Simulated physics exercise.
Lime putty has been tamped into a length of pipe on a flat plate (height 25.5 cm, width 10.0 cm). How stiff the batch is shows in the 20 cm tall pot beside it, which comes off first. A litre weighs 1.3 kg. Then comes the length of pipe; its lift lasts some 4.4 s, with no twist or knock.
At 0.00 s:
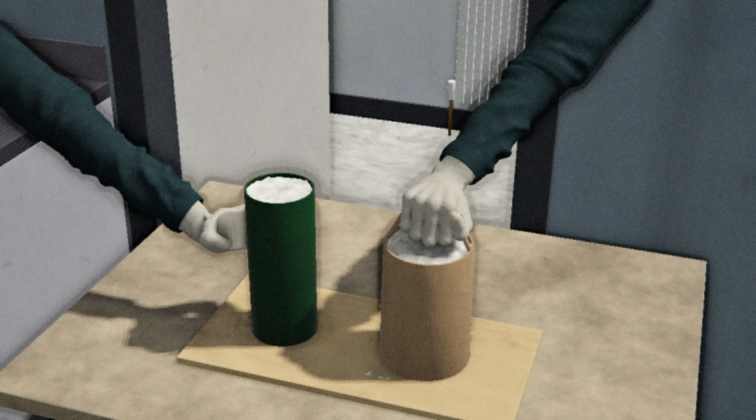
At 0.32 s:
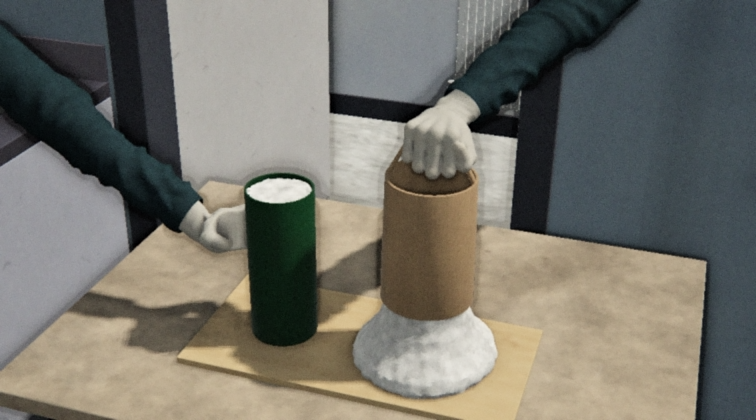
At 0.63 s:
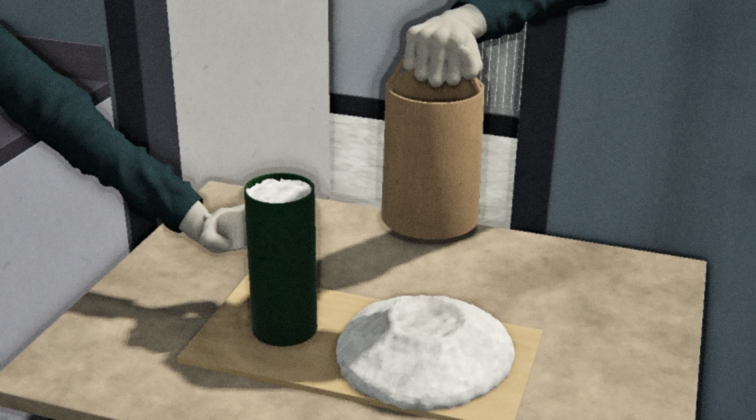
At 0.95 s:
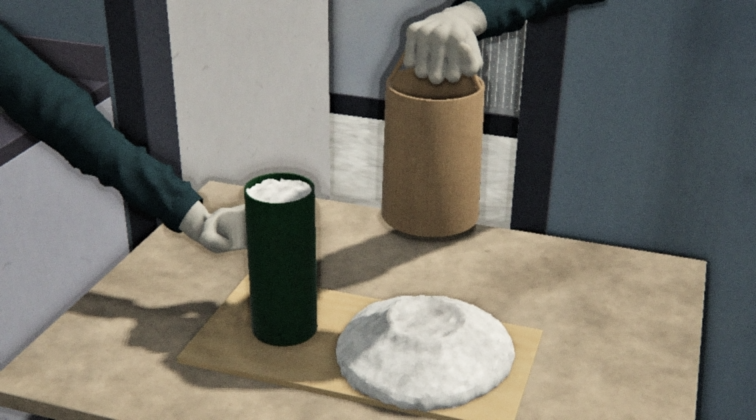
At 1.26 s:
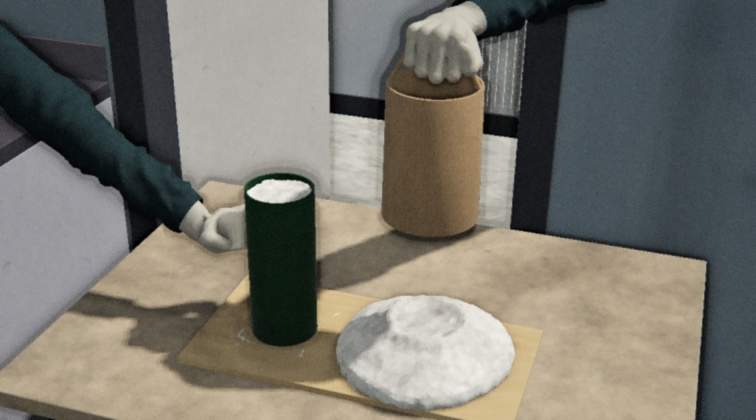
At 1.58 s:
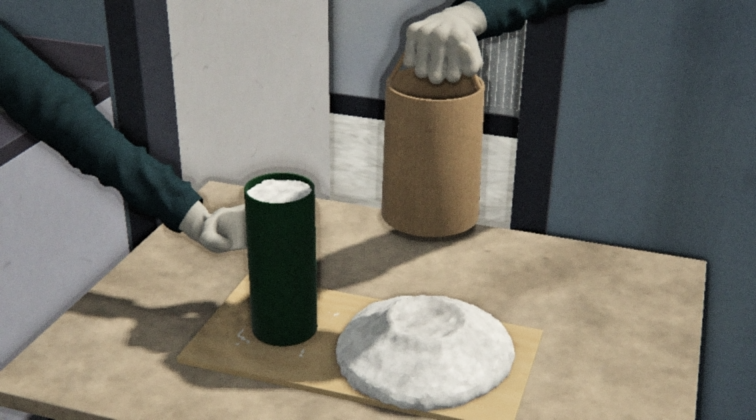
Gloved hand lifting a brown cylinder off white paste that slumps into a low mound, beside a still-standing filled green tube.
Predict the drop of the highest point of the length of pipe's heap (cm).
It comes to near 17 cm.
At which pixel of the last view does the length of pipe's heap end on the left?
Around (207, 334).
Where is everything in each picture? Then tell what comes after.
The first picture shows middle of the pot's mouth at (429, 244), still down; middle of the length of pipe's top at (279, 189), not yet moved.
The second picture shows middle of the pot's mouth at (431, 177), raised 11 cm; middle of the length of pipe's top at (279, 189), not yet moved.
The third picture shows middle of the pot's mouth at (435, 88), raised 25 cm; the heap from the pot 6.9 cm high and 28 cm wide, top at (426, 320); middle of the length of pipe's top at (279, 189), not yet moved.
The fourth picture shows middle of the pot's mouth at (435, 85), raised 25 cm; the heap from the pot 6.9 cm high and 28 cm wide, top at (426, 320); middle of the length of pipe's top at (279, 189), not yet moved.
The fifth picture shows middle of the pot's mouth at (435, 85), raised 25 cm; the heap from the pot 6.9 cm high and 28 cm wide, top at (426, 320); middle of the length of pipe's top at (279, 189), not yet moved.
The sixth picture shows middle of the pot's mouth at (435, 85), raised 25 cm; the heap from the pot 6.9 cm high and 28 cm wide, top at (426, 320); middle of the length of pipe's top at (279, 189), not yet moved.
By 2.7 s, the length of pipe is up 6.2 cm; the lime putty has come down 12 cm to 14 cm and is 23 cm wide.
By 3.8 s, the length of pipe is up 16 cm; the lime putty has come down 17 cm to 8.6 cm and is 25 cm wide.
By 4.9 s, the length of pipe is up 26 cm; the lime putty has come down 17 cm to 8.5 cm and is 25 cm wide.
By 6.2 s, the length of pipe is clear; the lime putty has come down 17 cm to 8.4 cm and is 25 cm wide.
By 6.6 s, at rest, the length of pipe is clear; the lime putty has come down 17 cm to 8.4 cm and is 25 cm wide.
